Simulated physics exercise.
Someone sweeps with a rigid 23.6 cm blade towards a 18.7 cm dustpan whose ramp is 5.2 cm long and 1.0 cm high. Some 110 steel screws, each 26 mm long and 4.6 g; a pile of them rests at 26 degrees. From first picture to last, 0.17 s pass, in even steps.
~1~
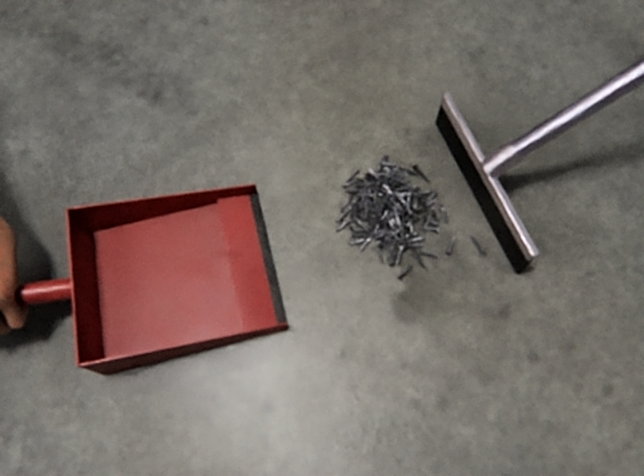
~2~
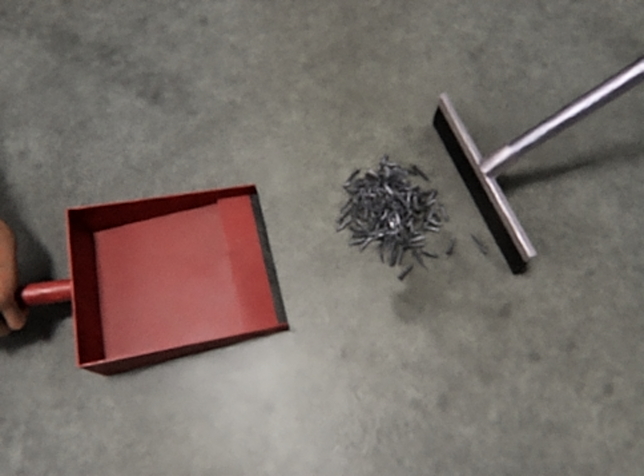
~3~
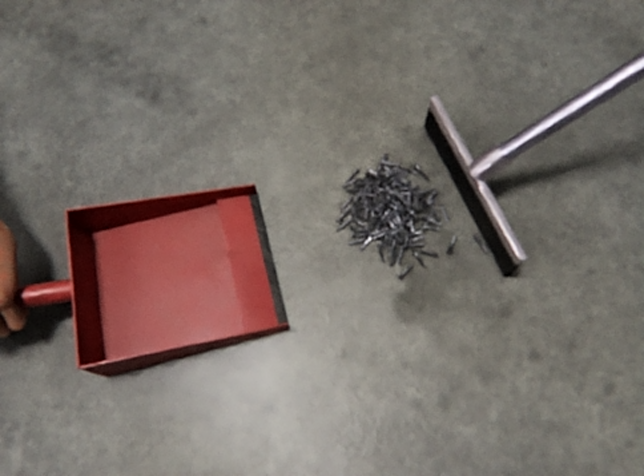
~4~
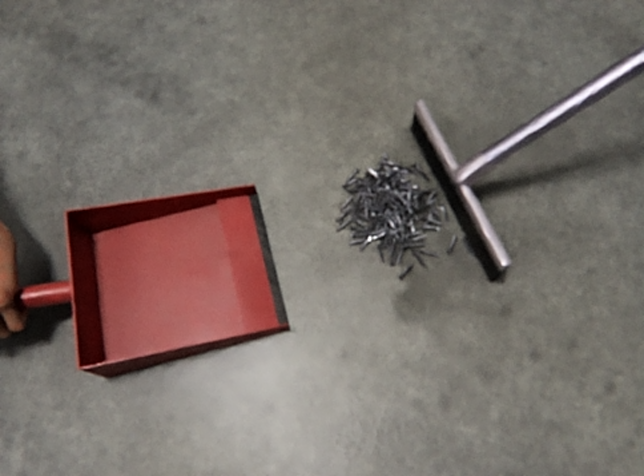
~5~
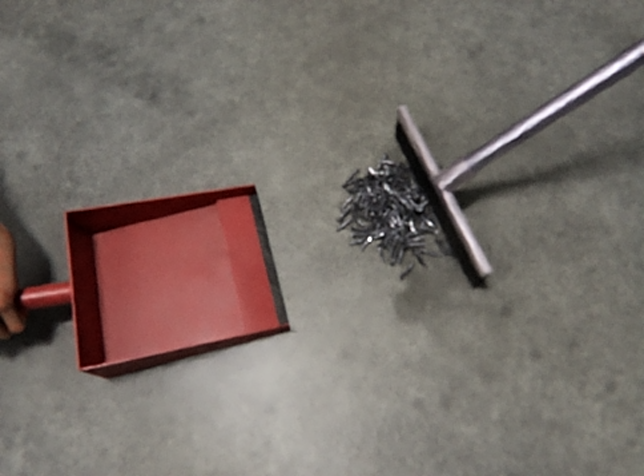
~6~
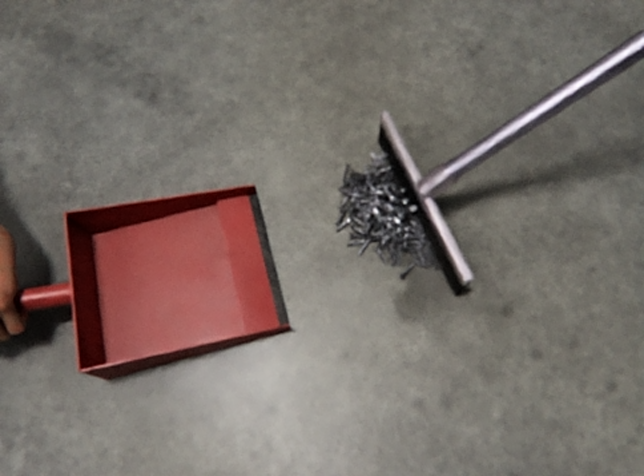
The clip opens on a pile of dark metal screws on a grey concrete floor, between a red dustpan held by a hand at left and a long-handled blade at right. The blade slides left, slowly at first, meets the pile's right edge and presses the nearest screws leftward, while the dustpan stays still.
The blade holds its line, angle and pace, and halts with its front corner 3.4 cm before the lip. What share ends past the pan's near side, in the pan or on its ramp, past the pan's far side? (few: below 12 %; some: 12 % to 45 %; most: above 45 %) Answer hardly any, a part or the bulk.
Past the pan's near side: Hardly any; in the pan or on its ramp: A part; past the pan's far side: Hardly any.
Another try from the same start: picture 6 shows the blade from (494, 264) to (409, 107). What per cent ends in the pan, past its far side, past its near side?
Pan 15, far 10, near 0.
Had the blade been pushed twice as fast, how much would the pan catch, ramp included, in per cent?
It would be near 65 per cent.
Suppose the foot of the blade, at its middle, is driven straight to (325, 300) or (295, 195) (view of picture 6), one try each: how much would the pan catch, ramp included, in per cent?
Some 30 and 15 per cent.
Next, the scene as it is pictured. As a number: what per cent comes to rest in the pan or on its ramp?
About 25 per cent.
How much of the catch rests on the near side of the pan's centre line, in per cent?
About 40 per cent.
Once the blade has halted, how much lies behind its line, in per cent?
About 0 per cent.
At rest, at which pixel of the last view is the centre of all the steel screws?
Near (276, 248).
Then, 0.12 s after the last picture, middle of the blade 11 cm from the lip; 0 % over the lip, far side 5 %, near side 0 %.
Then, 0.20 s after the last picture, middle of the blade 6 cm from the lip; 0 % over the lip, far side 5 %, near side 0 %.
Then, 0.42 s after the last picture, middle of the blade 5 cm from the lip; 30 % over the lip, far side 5 %, near side 0 %.
In the end, near side 0 %, pan 25 %, far side 5 %, in front of the lip or behind the blade 65 %.
